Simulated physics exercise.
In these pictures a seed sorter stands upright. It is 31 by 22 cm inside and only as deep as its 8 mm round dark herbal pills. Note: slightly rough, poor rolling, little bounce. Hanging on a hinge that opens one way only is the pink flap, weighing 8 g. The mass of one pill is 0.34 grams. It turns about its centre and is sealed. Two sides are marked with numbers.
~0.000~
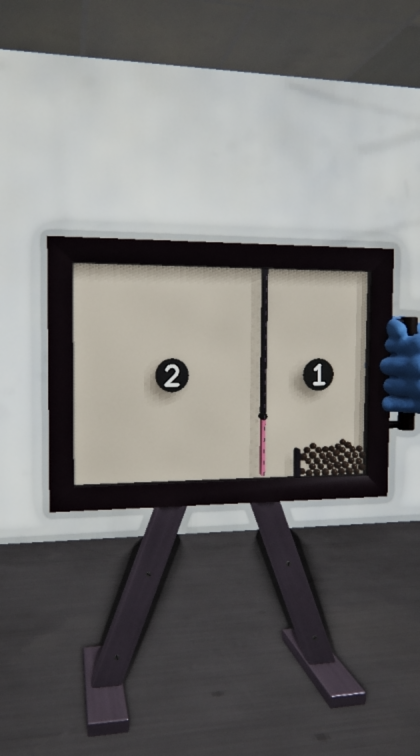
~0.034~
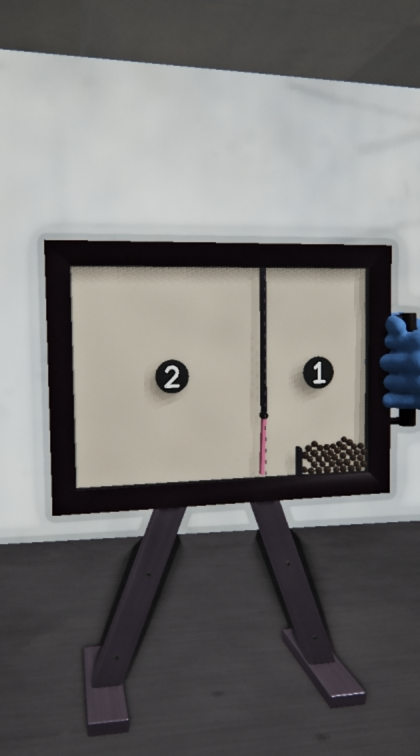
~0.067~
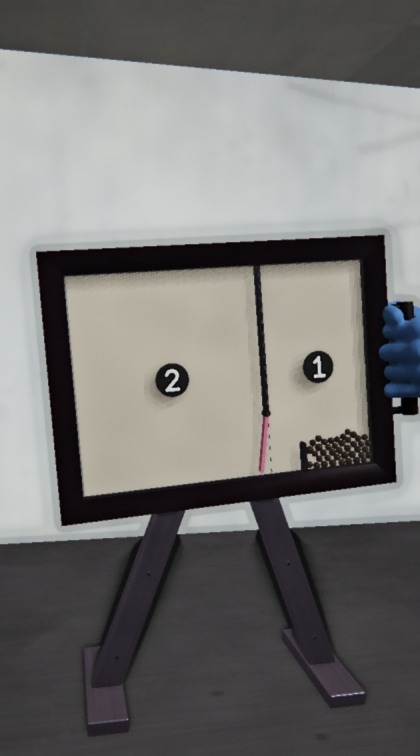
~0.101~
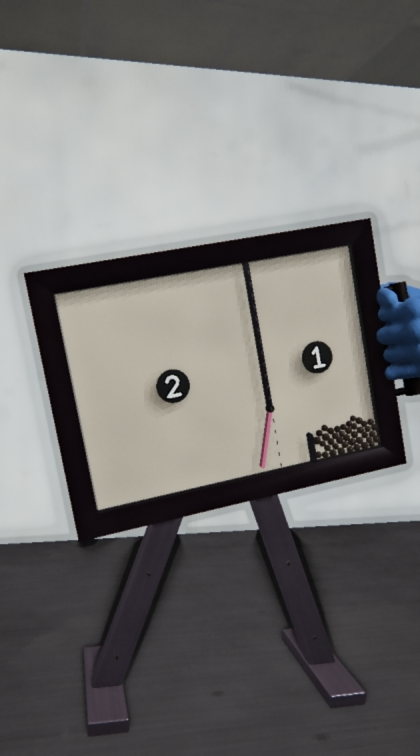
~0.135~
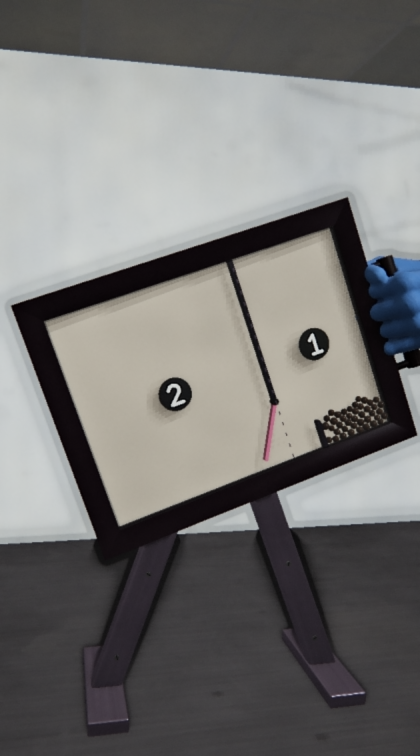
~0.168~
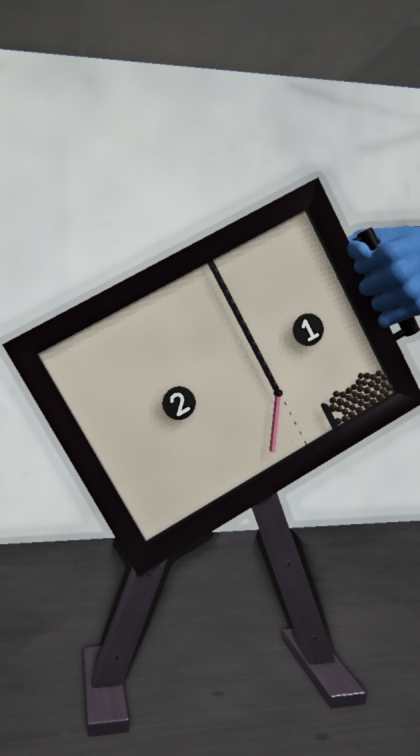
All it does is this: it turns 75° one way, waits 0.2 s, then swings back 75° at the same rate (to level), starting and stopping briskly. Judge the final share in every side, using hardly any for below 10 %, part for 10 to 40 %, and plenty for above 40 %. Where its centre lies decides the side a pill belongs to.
My call: No. 1 part; 2 plenty.
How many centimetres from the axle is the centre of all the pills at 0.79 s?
The middle sits around 1 cm right of it and 11 cm below it.
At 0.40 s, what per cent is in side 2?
The share there is around 0 percent.
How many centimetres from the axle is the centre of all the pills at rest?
Left: About 6 cm; below: About 10 cm.
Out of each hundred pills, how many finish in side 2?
Roughly 70 per cent.
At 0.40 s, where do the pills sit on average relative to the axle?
11 cm right, 8 cm above.
After 0.40 s, it stands 75° anticlockwise; the pills' middle is 11 cm right of and 8 cm above the centre; no. 1, 100 %; pink flap open 62°.
After 0.79 s, it stands 38° anticlockwise; the pills' middle is 1 cm right of and 11 cm below the centre; no. 1, 25 %, no. 2, 75 %; pink flap open 41°.
After 0.99 s, it stands level; the pills' middle is 6 cm left of and 10 cm below the centre; no. 1, 30 %, no. 2, 70 %; pink flap open 9°.
Settled by 1.6 s, it stands level; no. 1, 30 %, no. 2, 70 %; pink flap shut.
